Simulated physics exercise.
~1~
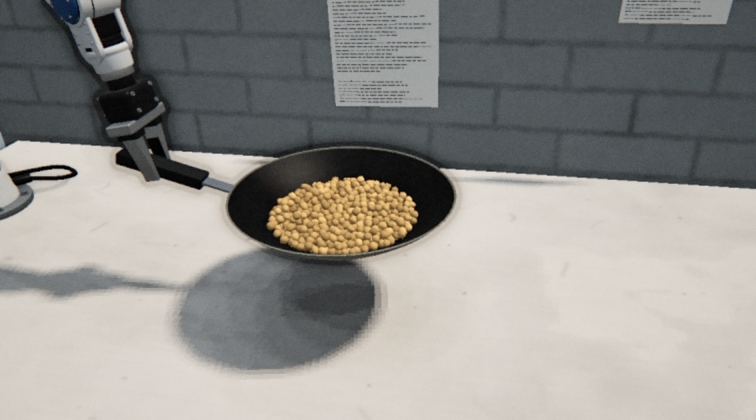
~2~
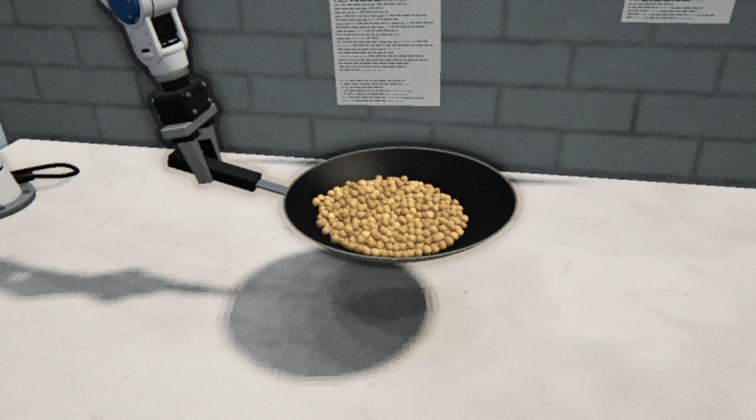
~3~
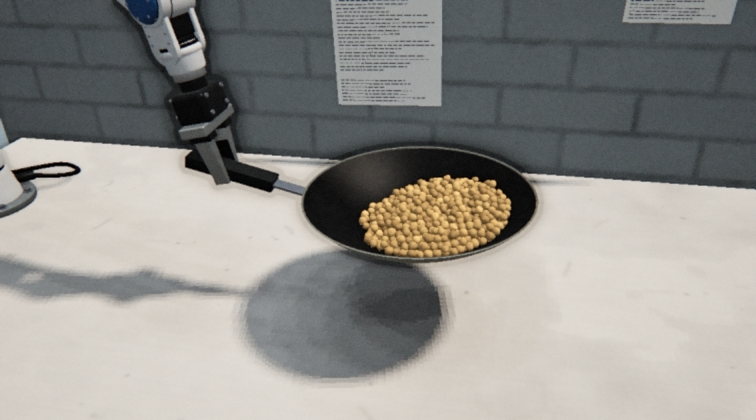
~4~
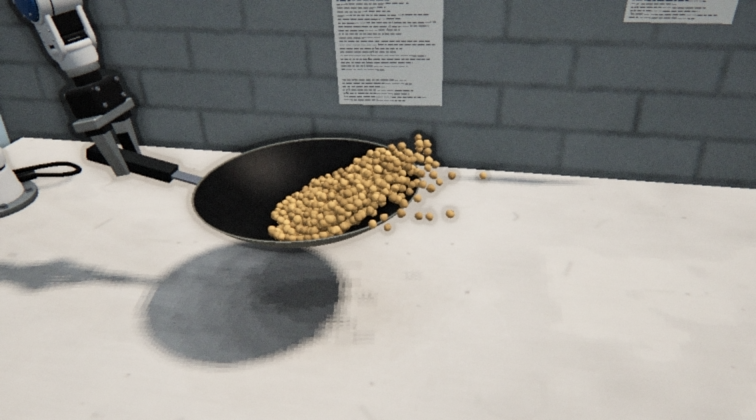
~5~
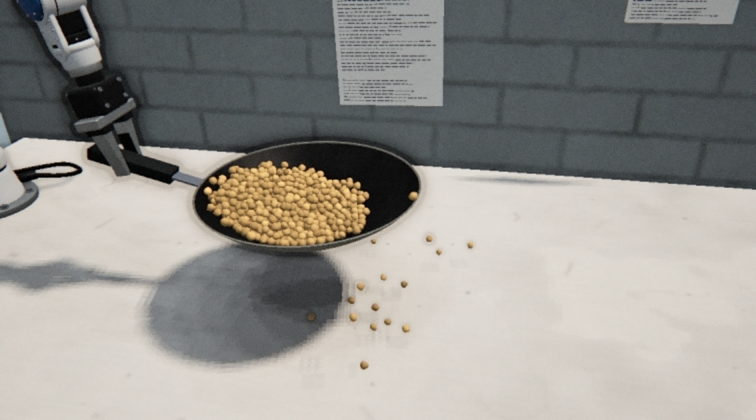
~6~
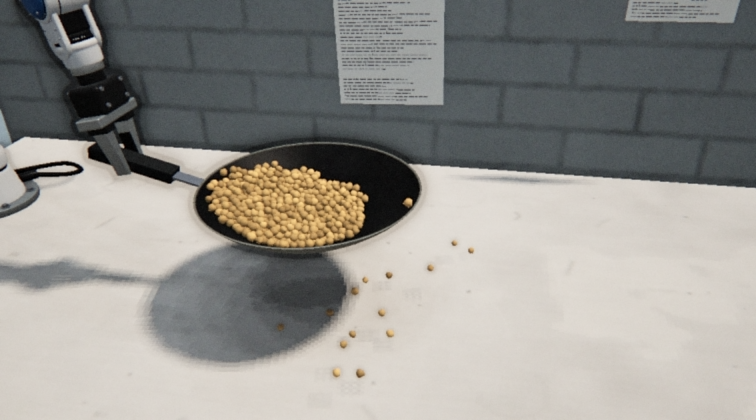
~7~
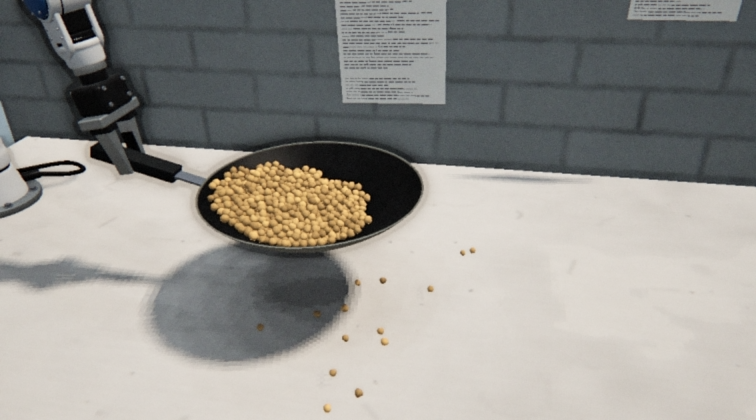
A robot arm with a black gripper, at the upper left, holds a dark wok of tan chickpeas above a pale table, seen from slightly above against a gray brick wall with printed sheets. The arm carries the wok to the right, and the heap slides toward its right side. Then the arm pulls the wok back to the left, and the chickpeas surge up against the far right rim, several spilling over. The load slumps back to the left inside the pan. The wok stays held above the table, most chickpeas still inside, while a small scattering lies to its lower right.
